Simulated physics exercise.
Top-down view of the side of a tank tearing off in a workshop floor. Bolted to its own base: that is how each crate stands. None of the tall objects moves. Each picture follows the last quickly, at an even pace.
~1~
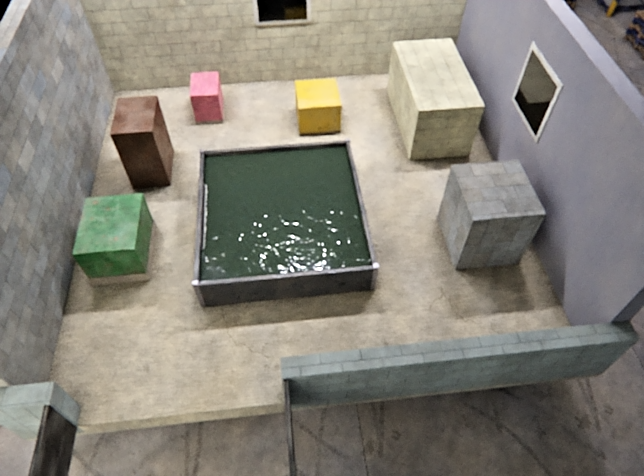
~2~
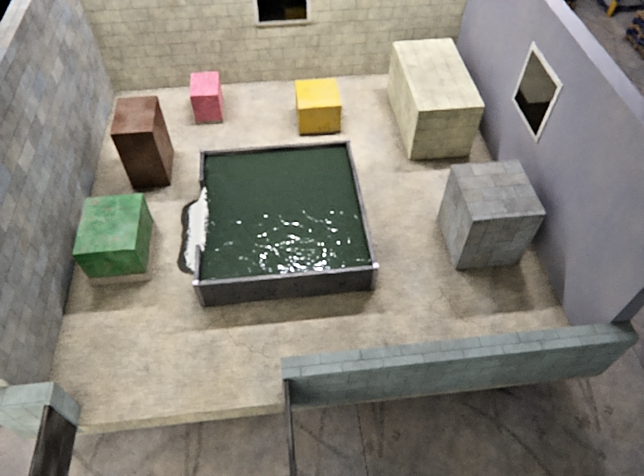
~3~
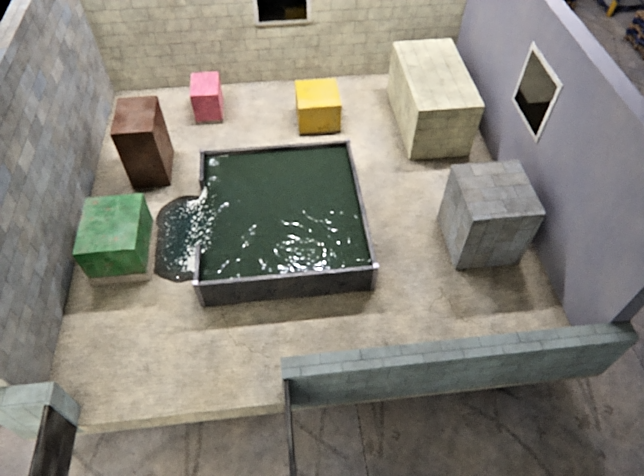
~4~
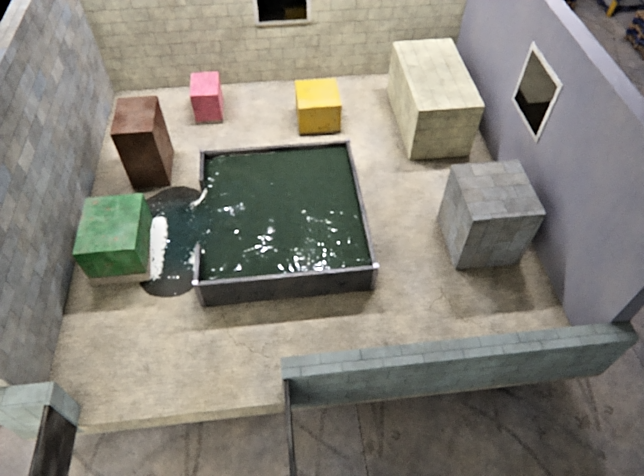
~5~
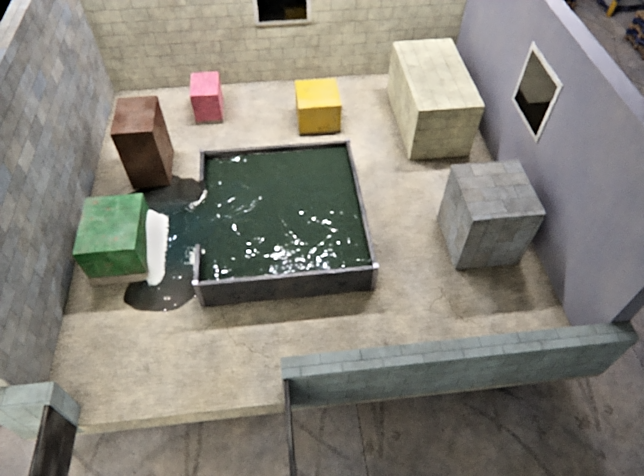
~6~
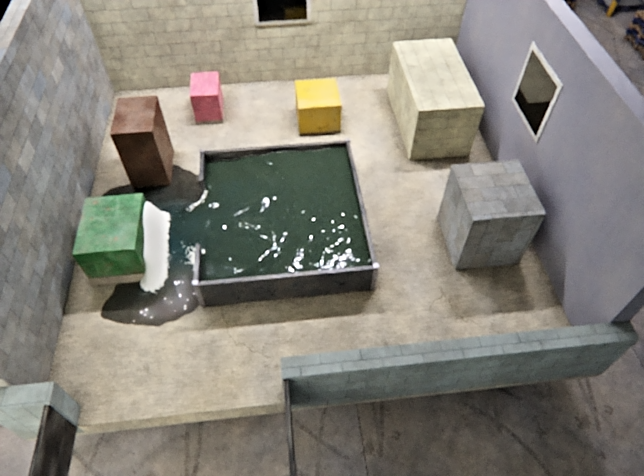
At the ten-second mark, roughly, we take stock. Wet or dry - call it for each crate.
Calls: Yellow crate - wet; green crate - wet; pink crate - wet.
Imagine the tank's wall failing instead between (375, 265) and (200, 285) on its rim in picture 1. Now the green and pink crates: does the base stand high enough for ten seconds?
Green crate: Untouched; pink crate: Untouched.
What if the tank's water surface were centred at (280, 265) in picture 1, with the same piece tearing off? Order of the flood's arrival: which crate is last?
I'd go with the yellow one.
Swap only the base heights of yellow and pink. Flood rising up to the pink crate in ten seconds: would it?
Result: The pink crate is hit.
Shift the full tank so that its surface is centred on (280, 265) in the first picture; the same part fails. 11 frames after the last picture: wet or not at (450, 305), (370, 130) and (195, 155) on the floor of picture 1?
In turn: Clear, free of water, under water.
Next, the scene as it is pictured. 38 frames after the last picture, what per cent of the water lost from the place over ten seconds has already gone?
Somewhere around 60 per cent, I'd say.
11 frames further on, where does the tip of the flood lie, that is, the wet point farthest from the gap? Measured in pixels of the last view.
Near (115, 93).
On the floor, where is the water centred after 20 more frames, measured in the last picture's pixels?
My pick is pixel (229, 222).
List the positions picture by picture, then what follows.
In the first picture, the open tank at (281, 208) is whole and still.
In the second picture, the front is at (194, 204), out from the gap at (206, 227).
In the third picture, water pours out at (206, 228) and has run to (178, 203).
In the fourth picture, water pours out at (207, 229) and has run to a hidden place.
In the fifth picture, the front is at a hidden place, out from the gap at (206, 228).
In the sixth picture, the front is at a hidden place, out from the gap at (206, 228).
A moment on, water covers 20 % of the floor; the yellow crate not reached, the green crate water round its plinth, the pink crate not reached.
Next, water covers 35 % of the floor; the yellow crate not reached, the green crate water round its plinth, the pink crate water round its plinth.
Then, water covers 40 % of the floor; the yellow crate water round its plinth, the green crate water round its plinth, the pink crate water round its plinth.
Later, water covers 55 % of the floor; the yellow crate water round its plinth, the green crate water round its plinth, the pink crate water round its plinth.
In the end, water covers 70 % of the floor; the yellow crate was topped, the green crate was topped, the pink crate was topped.
